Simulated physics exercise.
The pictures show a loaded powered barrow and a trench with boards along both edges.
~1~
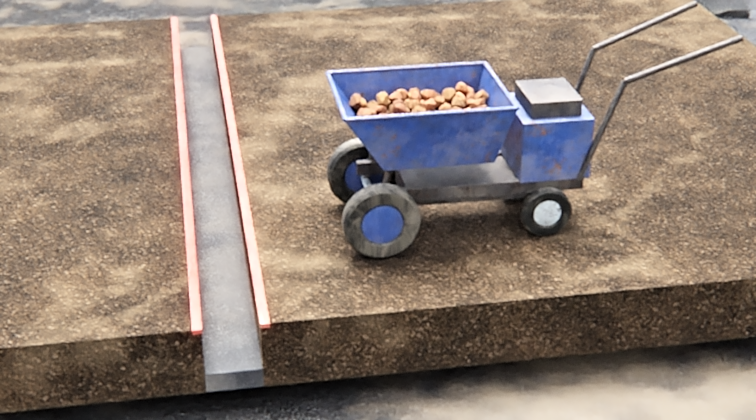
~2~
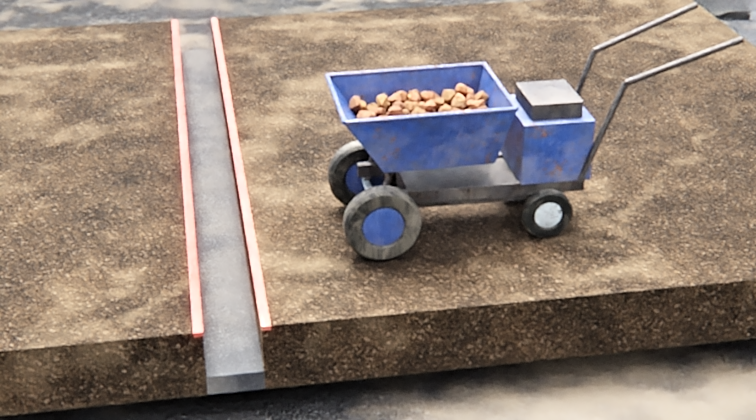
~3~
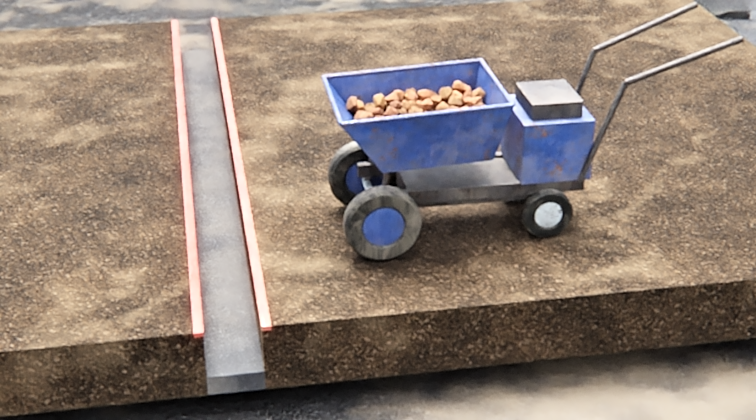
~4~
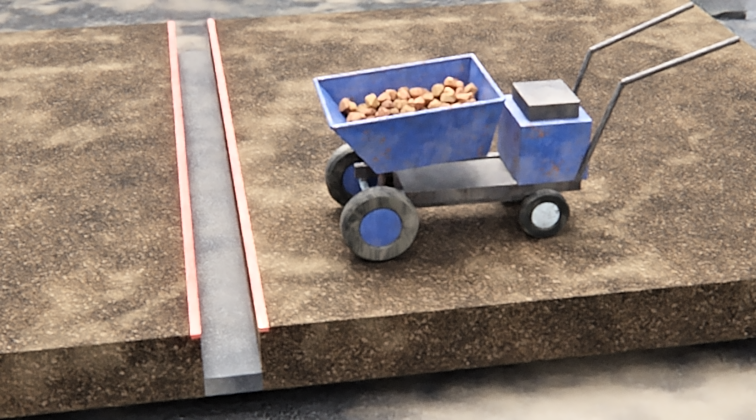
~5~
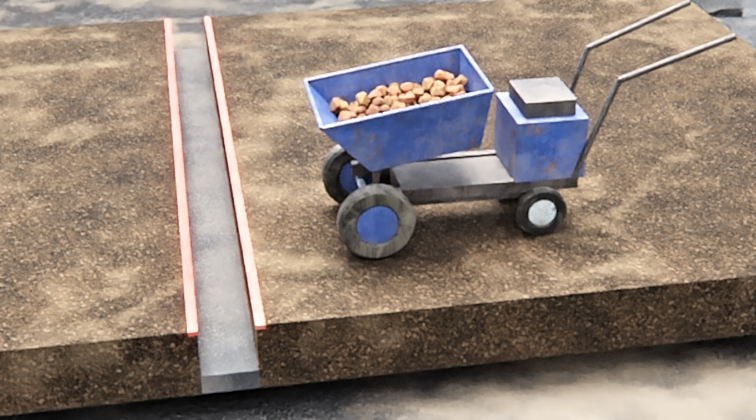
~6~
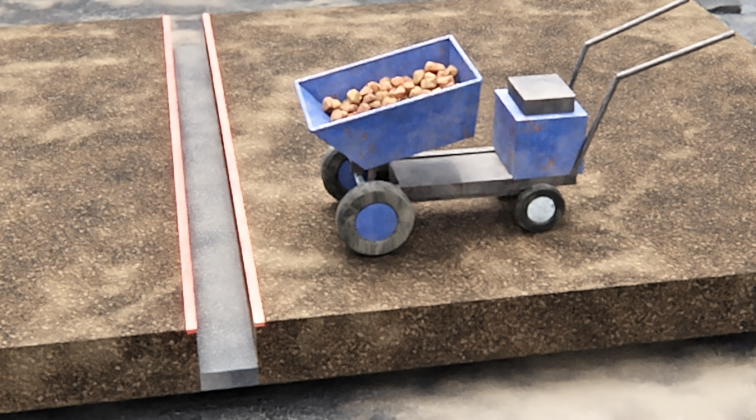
A blue powered barrow stands beside a trench as its loaded skip tilts slightly left.
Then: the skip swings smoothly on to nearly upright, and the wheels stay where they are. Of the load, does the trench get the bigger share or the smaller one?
The bigger share.
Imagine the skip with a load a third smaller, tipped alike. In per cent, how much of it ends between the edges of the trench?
I'd put it at about 100 per cent.
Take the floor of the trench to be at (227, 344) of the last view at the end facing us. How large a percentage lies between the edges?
I'd say roughly 70 in a hundred.
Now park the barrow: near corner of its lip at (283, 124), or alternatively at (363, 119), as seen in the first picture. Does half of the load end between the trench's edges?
Case one - a minority; case two - a majority.
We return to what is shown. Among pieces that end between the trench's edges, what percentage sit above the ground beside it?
My estimate would be close to 5 per cent.
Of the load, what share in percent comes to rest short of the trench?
About 0 per cent.
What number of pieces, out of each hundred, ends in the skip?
Estimate: Near 0 %.
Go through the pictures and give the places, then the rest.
Lip of the skip at (346, 120), level; top of the load at (430, 104), clay clods; first edge of the trench at (259, 289); far edge at (194, 295), the trench under half as wide as the skip, and about as deep as wide, in the first picture.
Lip of the skip at (345, 123), level; top of the load at (429, 106), in the second picture.
Lip of the skip at (341, 124), tipped barely; top of the load at (434, 102), in the third picture.
Lip of the skip at (332, 128), tipped barely; top of the load at (435, 109), in the fourth picture.
Lip of the skip at (322, 129), tipped a little; top of the load at (437, 94), in the fifth picture.
Lip of the skip at (312, 131), tipped a little; top of the load at (427, 86); first edge of the trench at (254, 288); far edge at (189, 294), in the sixth picture.
Soon after the last picture, skip tipped well over; all in the skip.
A little later, skip tipped steeply; nearly all in the skip; a small part in or heaped over the trench; a stray few falling.
Later still, skip tipped right over; about a quarter in the skip; a stray few short of the trench; most in or heaped over the trench; a stray few beyond it.
By the end, skip tipped right over; nearly all in or heaped over the trench; a stray few beyond it.
